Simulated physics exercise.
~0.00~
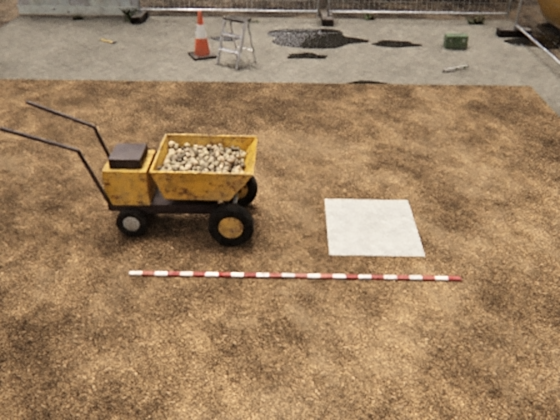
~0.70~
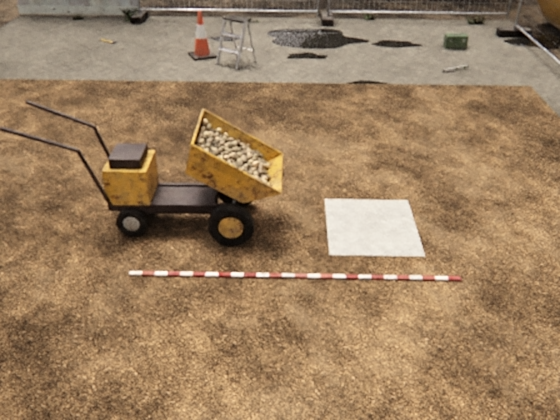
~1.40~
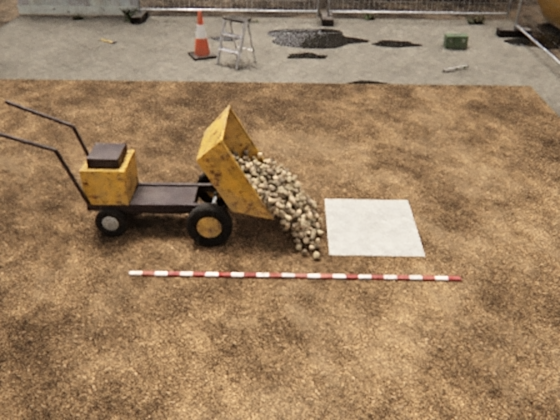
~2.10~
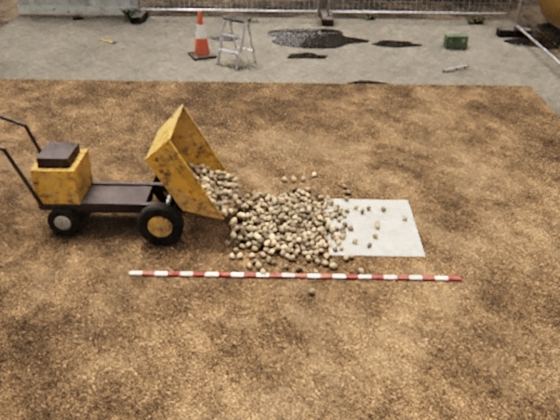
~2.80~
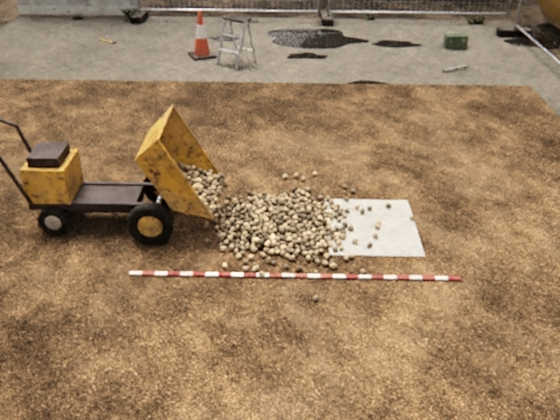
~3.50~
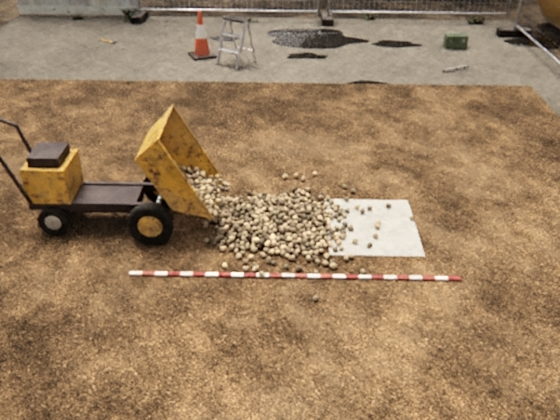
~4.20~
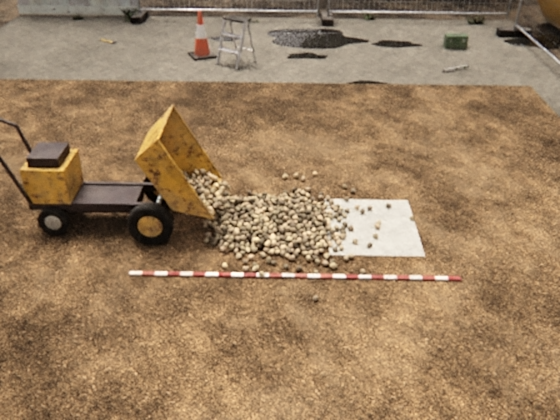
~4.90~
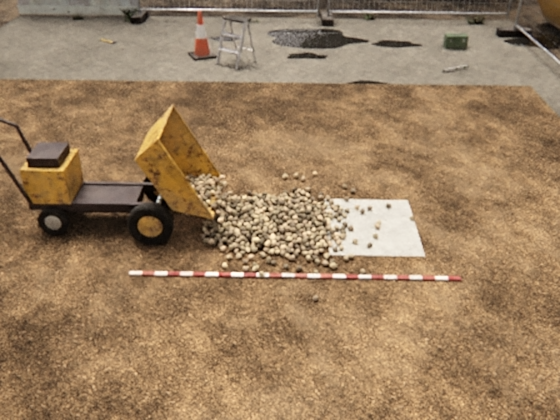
On brown ground, a yellow barrow tips stones while backing left, leaving most short of the sheet.
